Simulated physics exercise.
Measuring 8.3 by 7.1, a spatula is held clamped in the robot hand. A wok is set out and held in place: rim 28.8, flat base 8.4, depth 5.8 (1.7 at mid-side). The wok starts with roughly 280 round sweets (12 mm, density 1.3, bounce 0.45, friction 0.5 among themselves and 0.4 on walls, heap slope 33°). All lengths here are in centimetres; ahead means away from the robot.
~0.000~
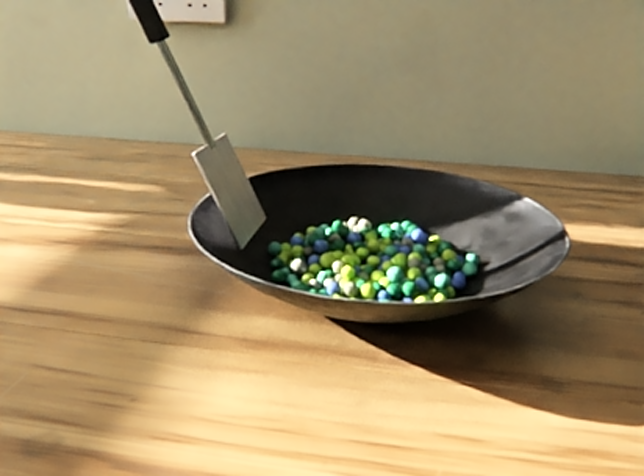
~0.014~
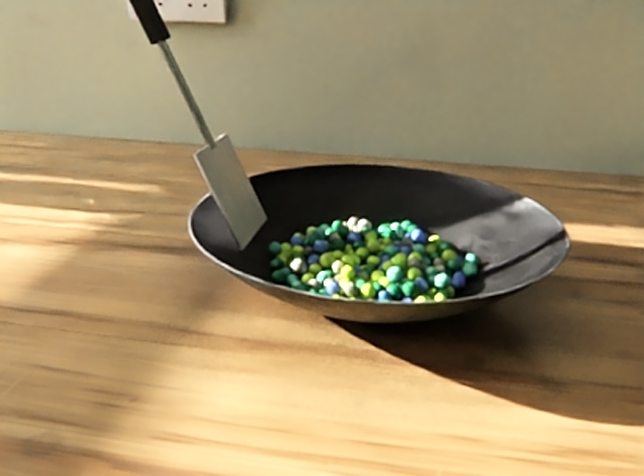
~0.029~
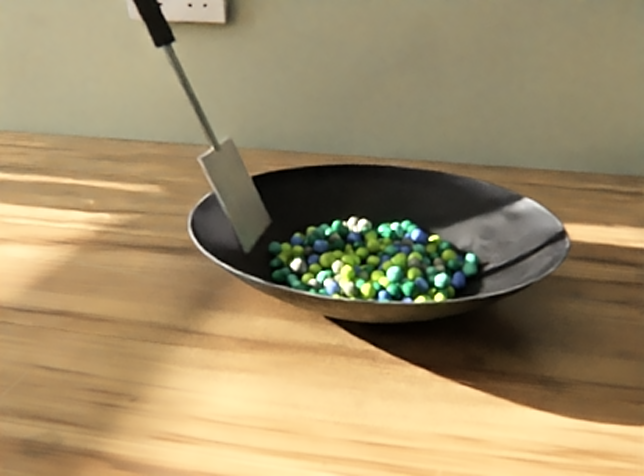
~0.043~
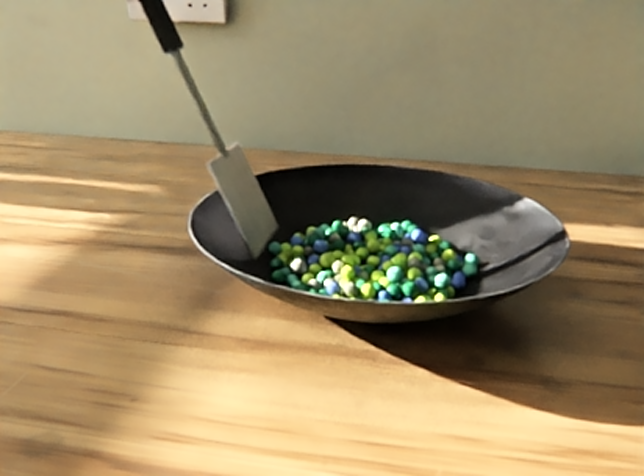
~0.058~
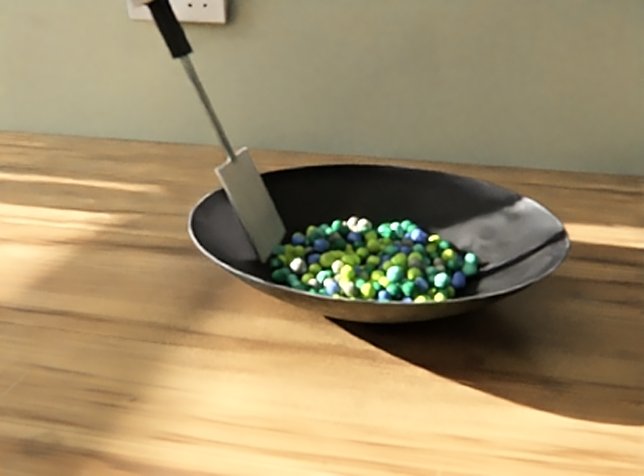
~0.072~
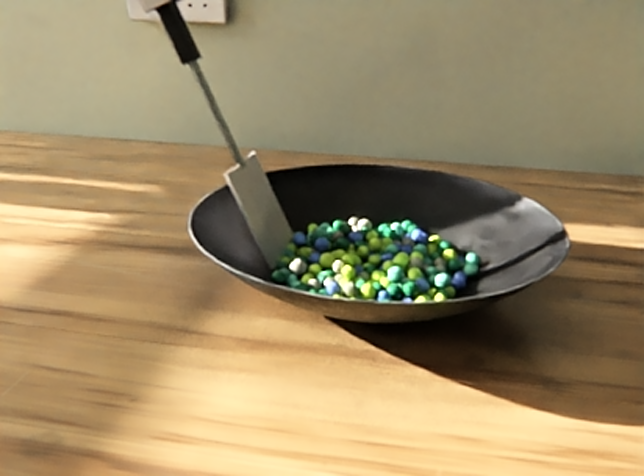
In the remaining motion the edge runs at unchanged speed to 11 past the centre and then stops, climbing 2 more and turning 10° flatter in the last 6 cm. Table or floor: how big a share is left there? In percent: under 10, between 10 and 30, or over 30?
Between 10 and 30 percent.
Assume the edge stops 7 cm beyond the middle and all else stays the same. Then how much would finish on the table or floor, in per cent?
In that case around 0 per cent.
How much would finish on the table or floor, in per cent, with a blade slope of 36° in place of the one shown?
That gives about 15 in a hundred.
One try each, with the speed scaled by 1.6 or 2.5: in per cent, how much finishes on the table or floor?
Some 30 and 40 per cent.
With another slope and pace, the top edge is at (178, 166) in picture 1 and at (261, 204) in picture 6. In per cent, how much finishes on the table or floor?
It comes to something like 40 %, give or take.
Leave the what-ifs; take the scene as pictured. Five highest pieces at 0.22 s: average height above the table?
Around 4 cm above the table.
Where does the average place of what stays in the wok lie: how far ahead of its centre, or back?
Roughly 3.5 cm ahead of the centre.
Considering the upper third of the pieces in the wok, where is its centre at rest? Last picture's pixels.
The centre sits at about (473, 263).
After 0.22 s, sloping 65°, highest piece 4 above the table; 280 in the wok.
After 0.37 s, sloping 62°, highest piece 7 above the table; 280 in the wok.
After 0.64 s, sloping 55°, highest piece 7 above the table; 232 in the wok, 47 on the table or floor, 1 on the blade or in flight.
After 1.69 s, sloping 55°, highest piece 6 above the table; 232 in the wok, 48 on the table or floor.
At rest, 232 in the wok, 48 on the table or floor. That is 17 % on the table or floor.
